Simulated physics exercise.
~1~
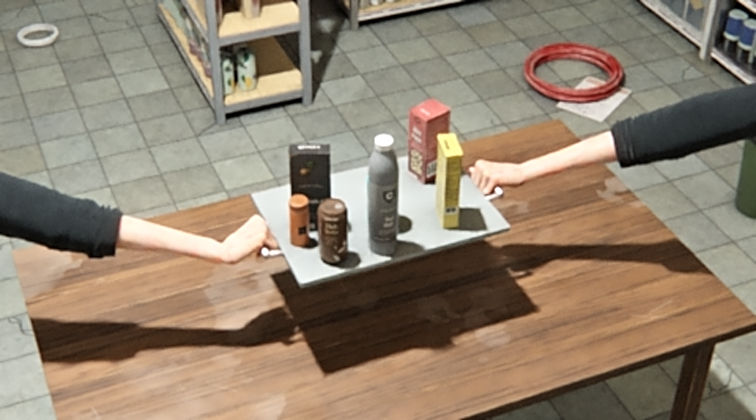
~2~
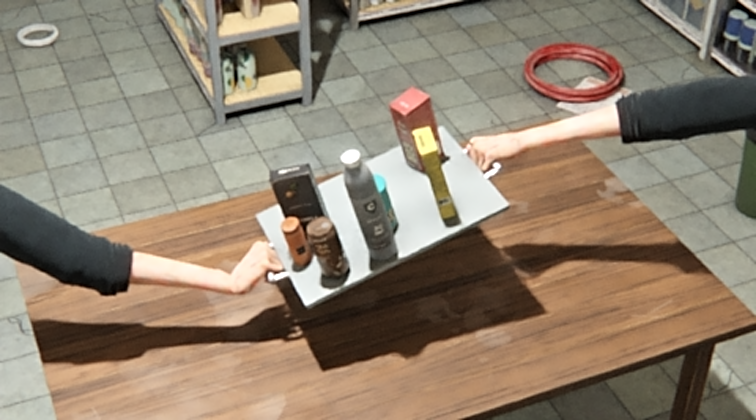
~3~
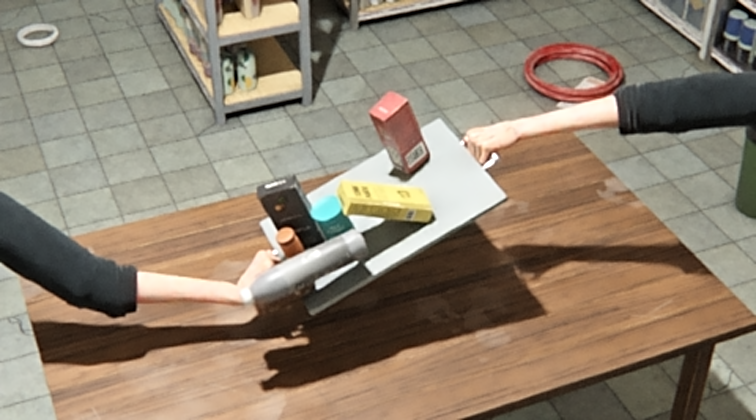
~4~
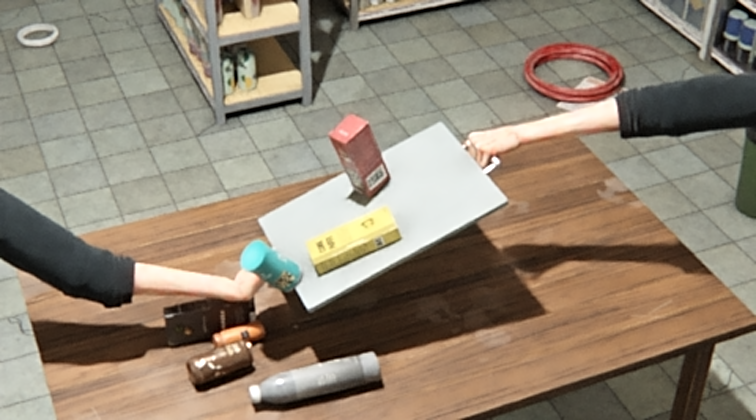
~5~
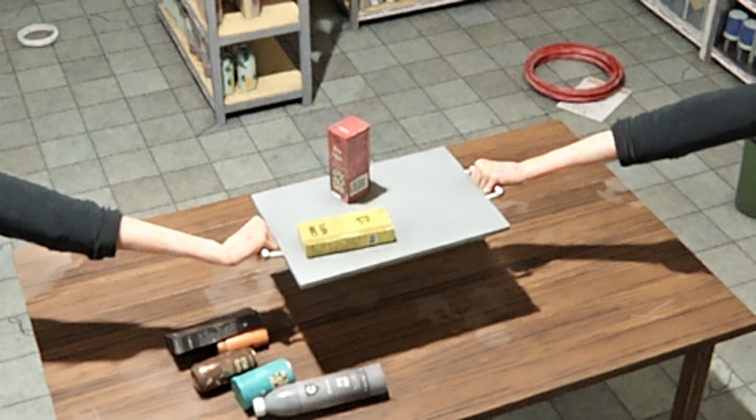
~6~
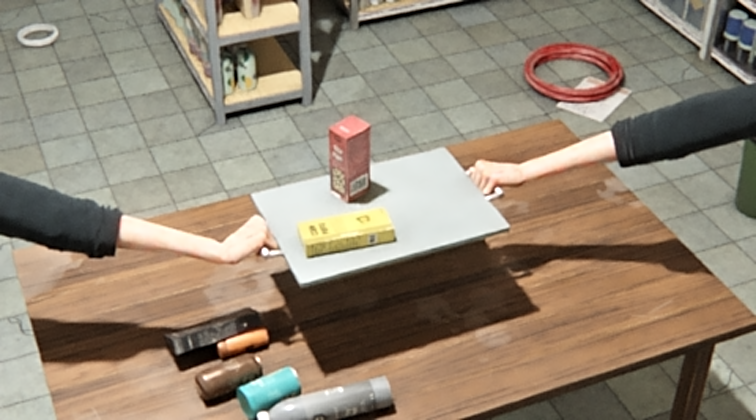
Above a wooden table, hands tip a tray left, spilling five items, then level it.
